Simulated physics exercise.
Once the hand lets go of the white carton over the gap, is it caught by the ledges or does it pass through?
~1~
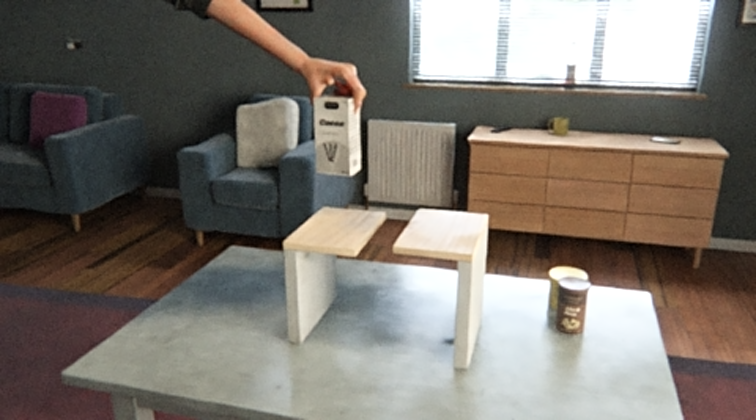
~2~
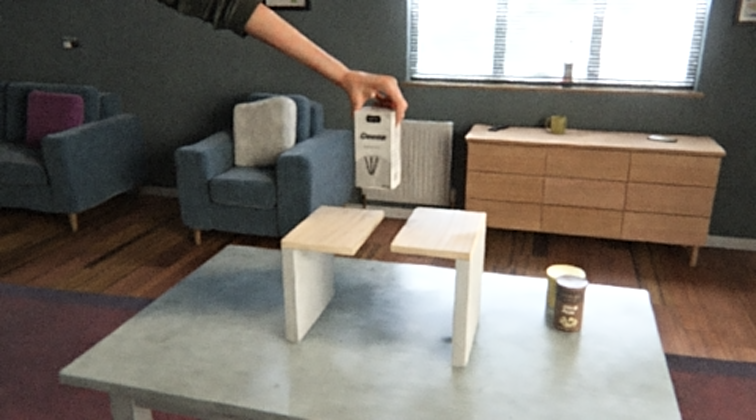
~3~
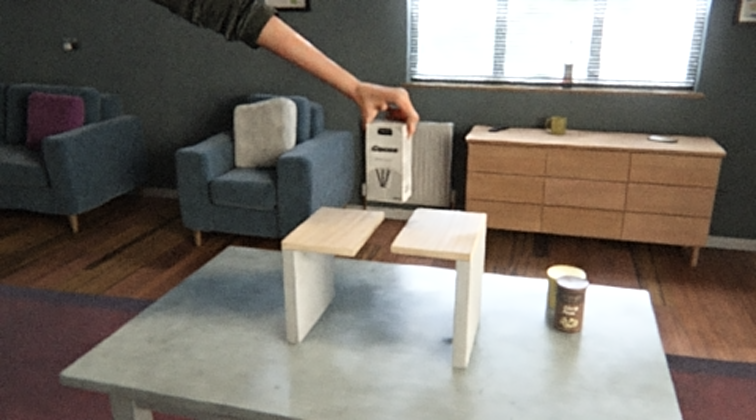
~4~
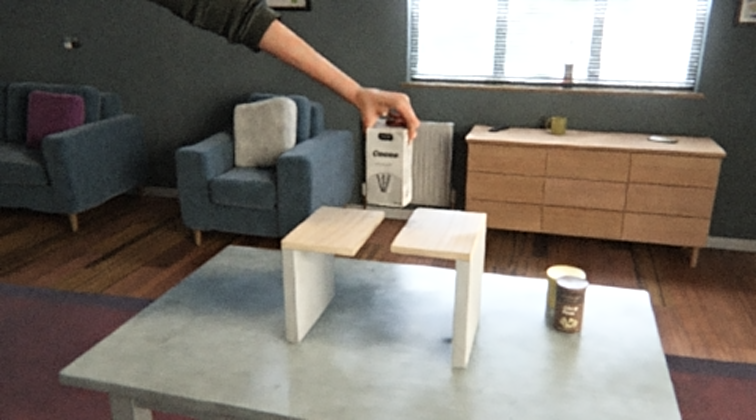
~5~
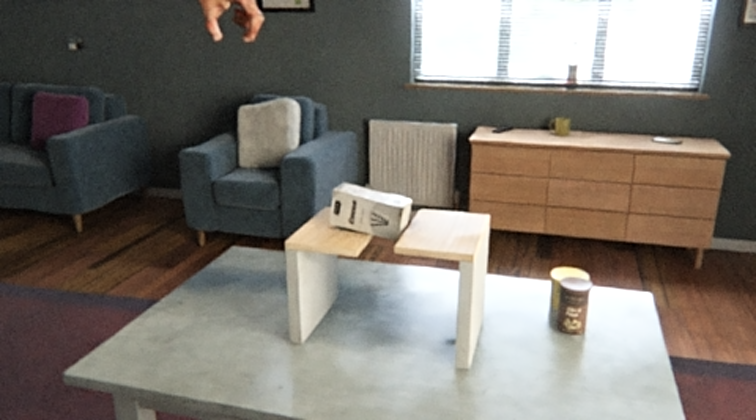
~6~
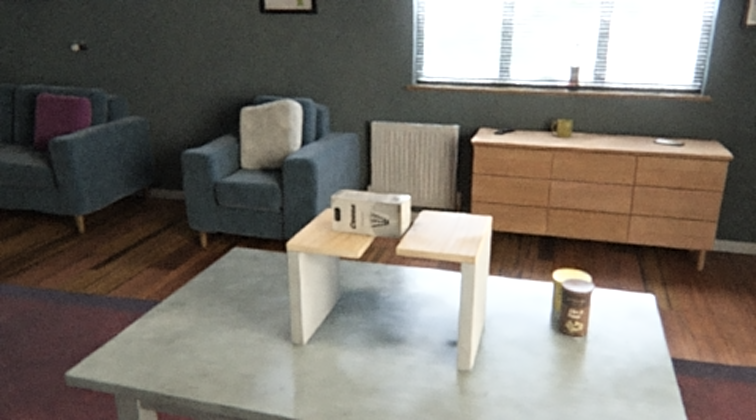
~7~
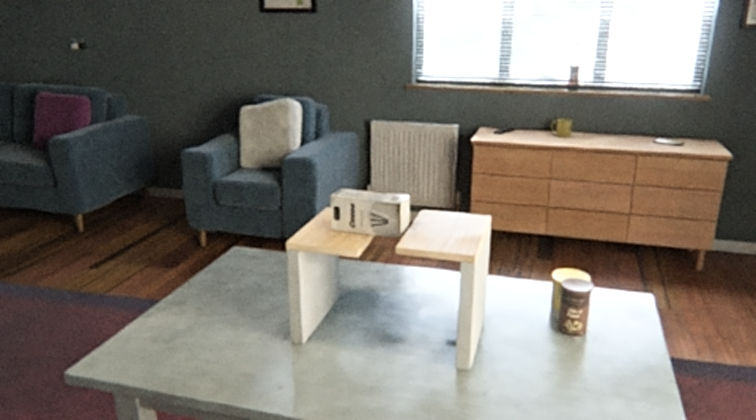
The white carton is caught. It tips onto its side and stays resting across the gap between the two ledges.
